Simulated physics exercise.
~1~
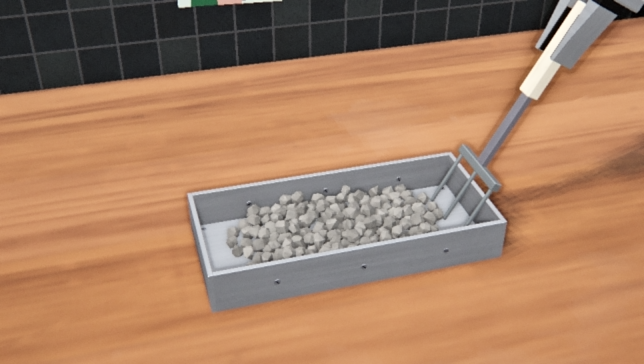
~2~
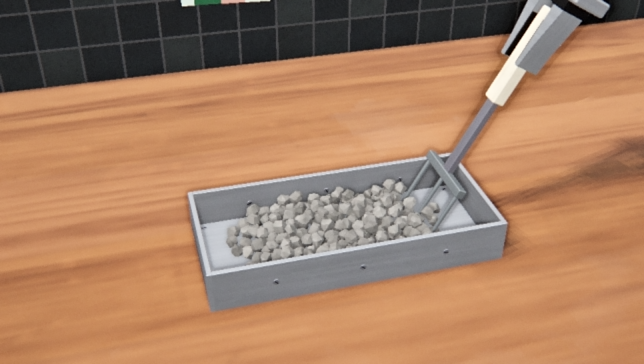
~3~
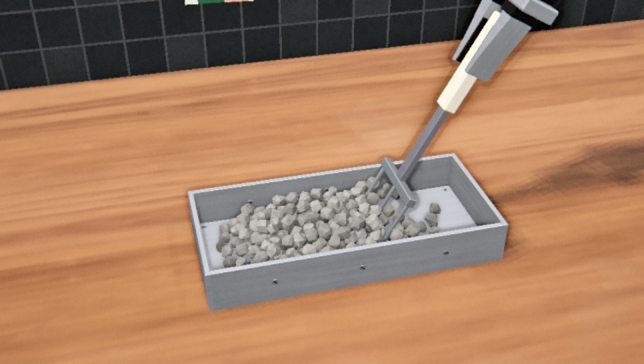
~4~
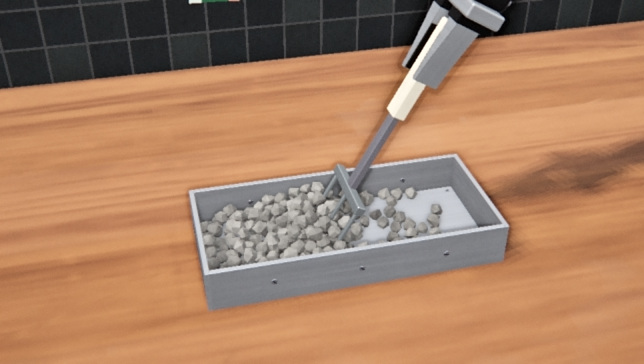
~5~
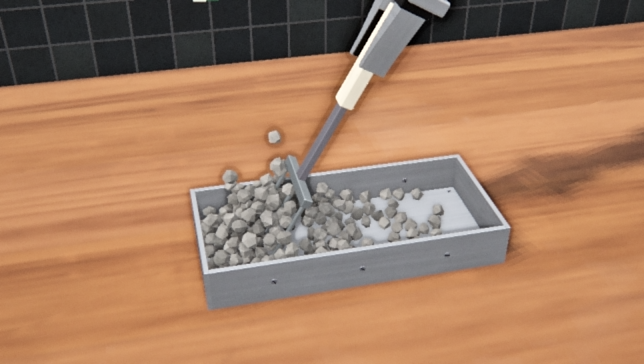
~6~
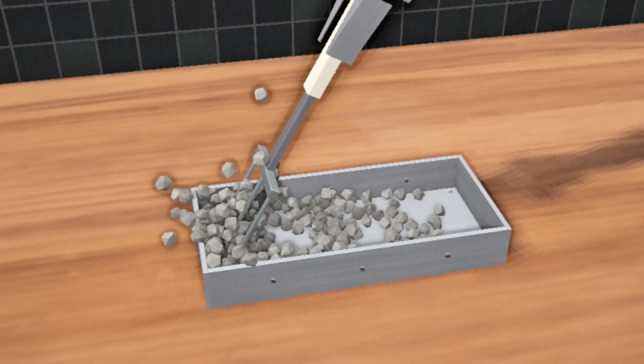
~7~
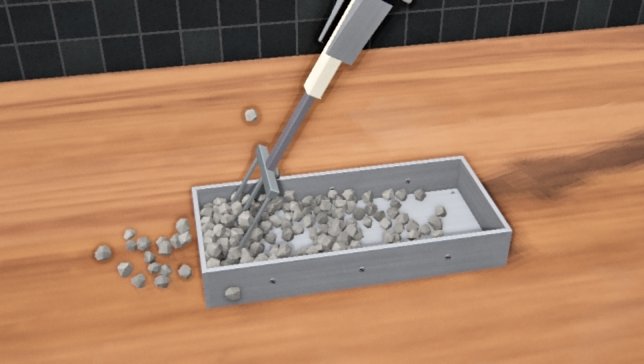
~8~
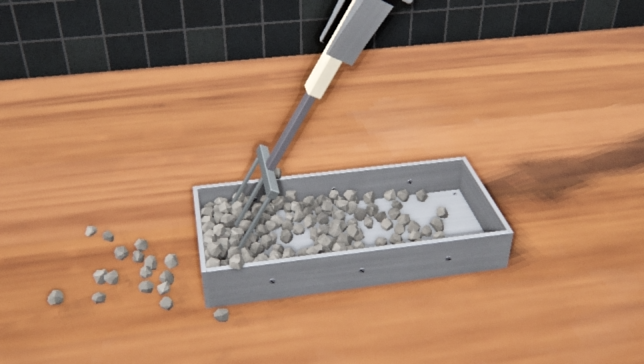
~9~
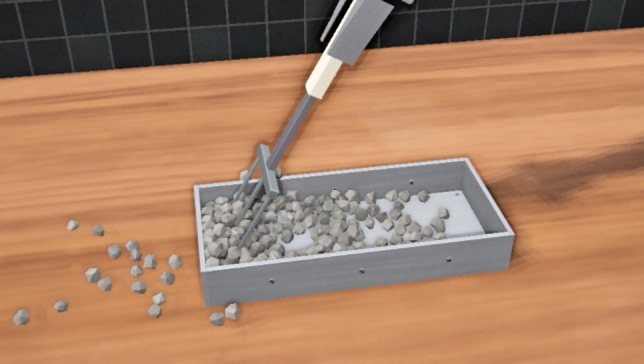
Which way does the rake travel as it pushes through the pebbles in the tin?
The rake moves to the left, from the right end of the tin towards the left end.
